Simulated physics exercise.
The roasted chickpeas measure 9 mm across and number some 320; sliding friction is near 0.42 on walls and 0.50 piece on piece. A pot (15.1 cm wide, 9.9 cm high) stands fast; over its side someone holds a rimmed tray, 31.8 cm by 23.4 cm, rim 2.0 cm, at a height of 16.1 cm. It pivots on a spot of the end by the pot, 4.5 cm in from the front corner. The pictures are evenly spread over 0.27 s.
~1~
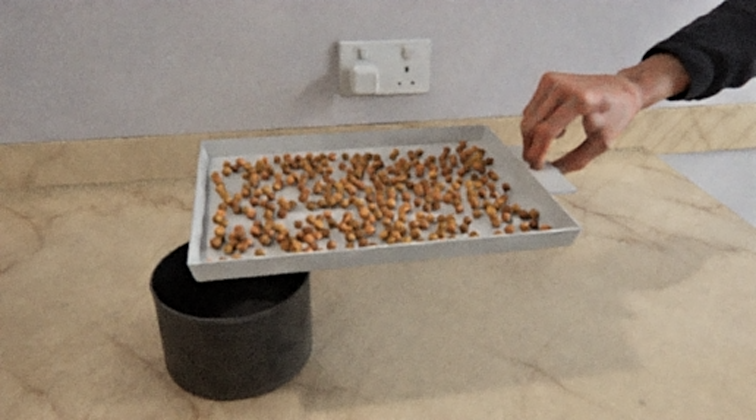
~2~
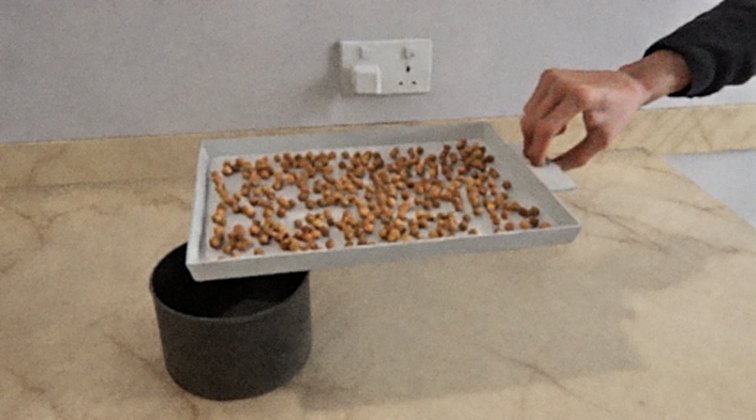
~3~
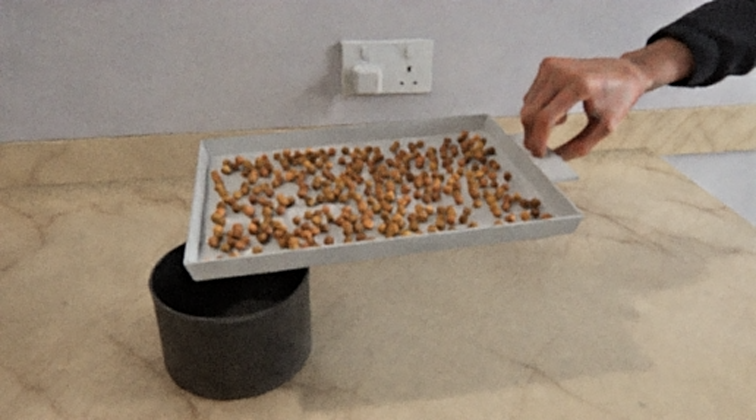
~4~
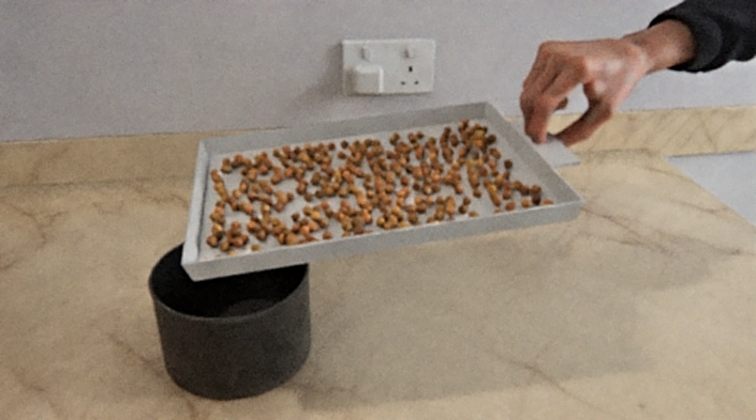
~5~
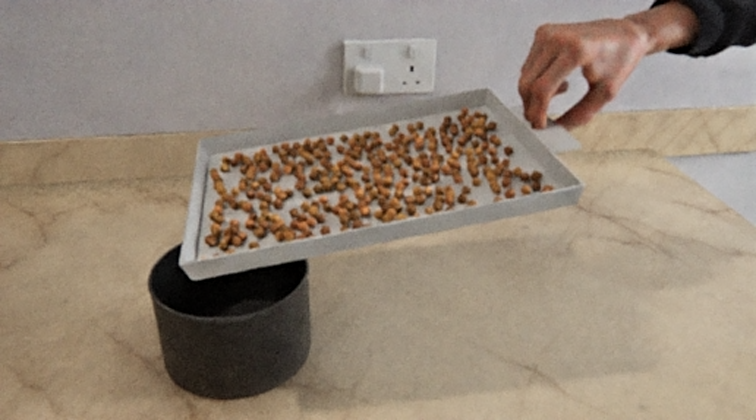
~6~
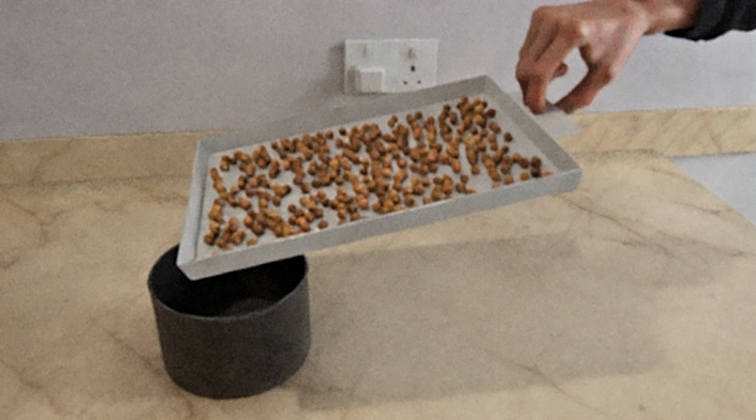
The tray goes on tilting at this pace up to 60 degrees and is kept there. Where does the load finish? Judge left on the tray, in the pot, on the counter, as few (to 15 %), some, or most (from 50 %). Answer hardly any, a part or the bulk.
Tray: The bulk, pot: Hardly any, counter: Hardly any.
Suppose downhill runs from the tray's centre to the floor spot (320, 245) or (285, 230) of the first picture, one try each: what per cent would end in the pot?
About 0 and 0 per cent.
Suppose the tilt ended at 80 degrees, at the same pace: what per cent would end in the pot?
In that case some 0 per cent.
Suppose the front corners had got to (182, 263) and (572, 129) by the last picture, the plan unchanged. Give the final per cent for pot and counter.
Pot 0, counter 25.
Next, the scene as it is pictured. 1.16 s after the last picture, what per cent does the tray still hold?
Some 95 per cent of the load.
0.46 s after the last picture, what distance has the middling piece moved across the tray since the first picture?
Roughly 9 cm.
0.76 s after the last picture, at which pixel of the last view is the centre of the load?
Around (224, 169).
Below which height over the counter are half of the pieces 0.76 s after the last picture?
About 20 cm.
Then, 0.46 s after the last picture, tilt 35 degrees; the tray holds 100 %, the pot 0 %.
Then, 0.76 s after the last picture, tilt 50 degrees; the tray holds 100 %, the pot 0 %.
Then, 1.16 s after the last picture, tilt 60 degrees; the tray holds 95 %, the pot 0 %.
In the end, tray 95 %, pot 0 %, counter 5 %.
